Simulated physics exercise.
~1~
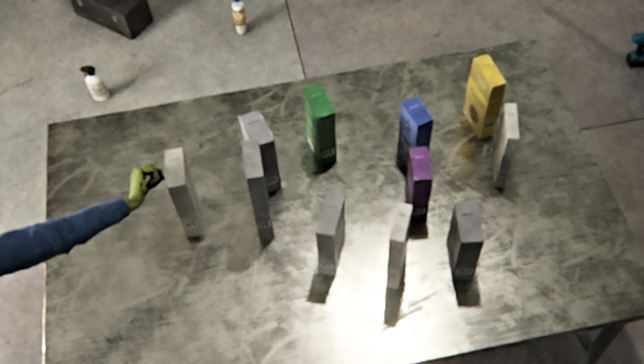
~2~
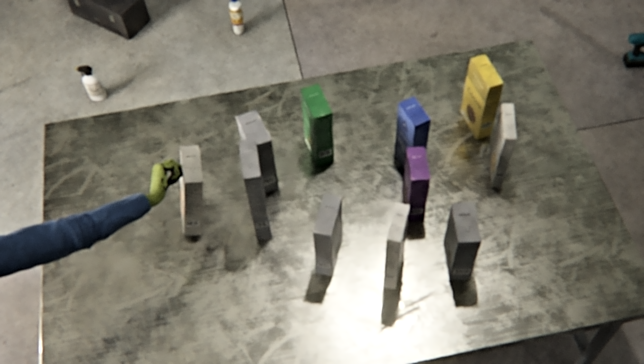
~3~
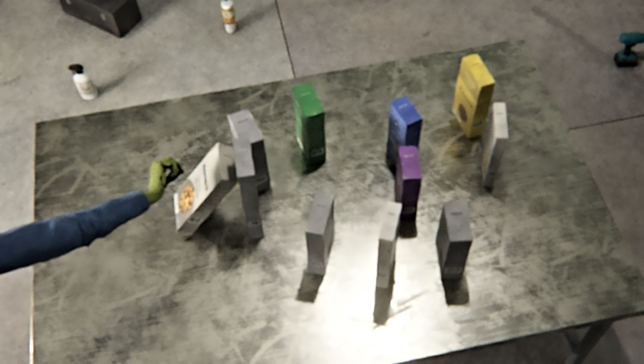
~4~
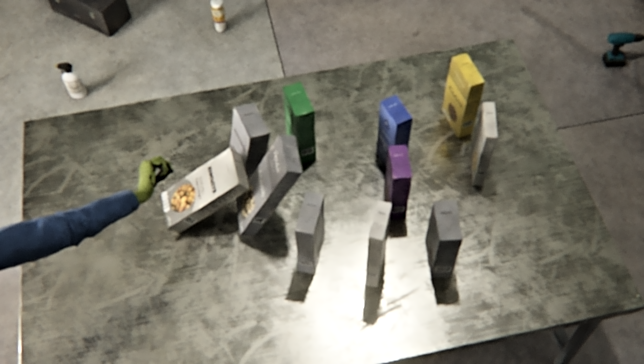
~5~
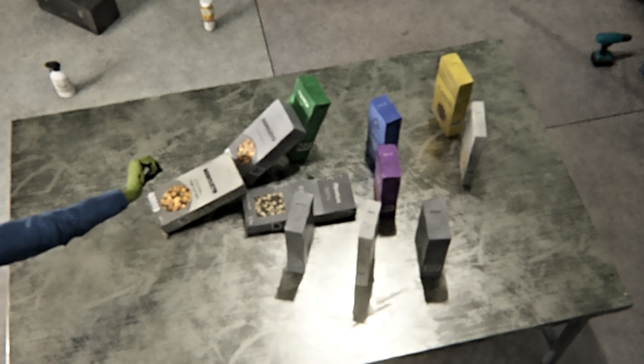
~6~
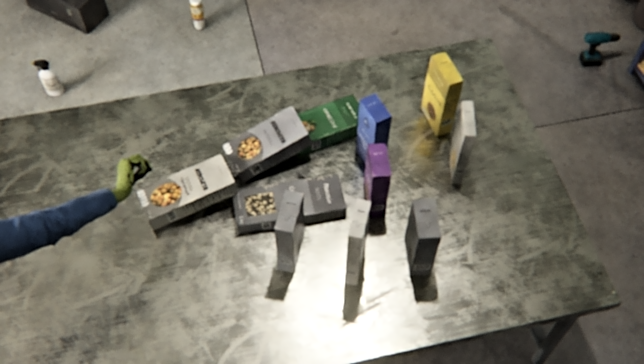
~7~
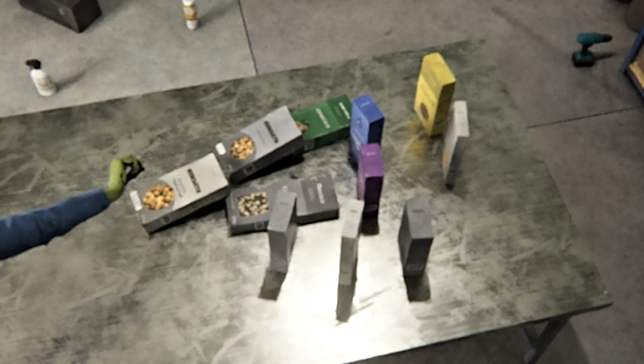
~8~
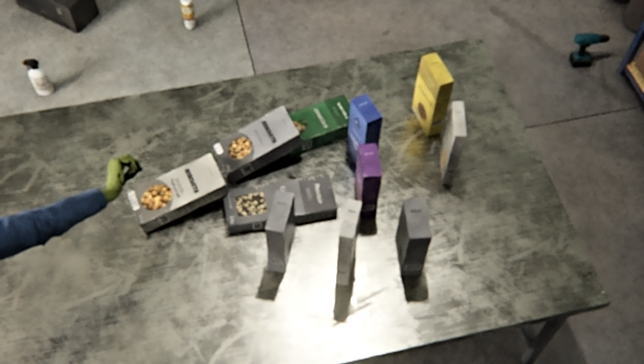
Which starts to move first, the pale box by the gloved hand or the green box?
The pale box by the hand starts to move first. The green box only begins to lean later, after the grey boxes have started tipping.
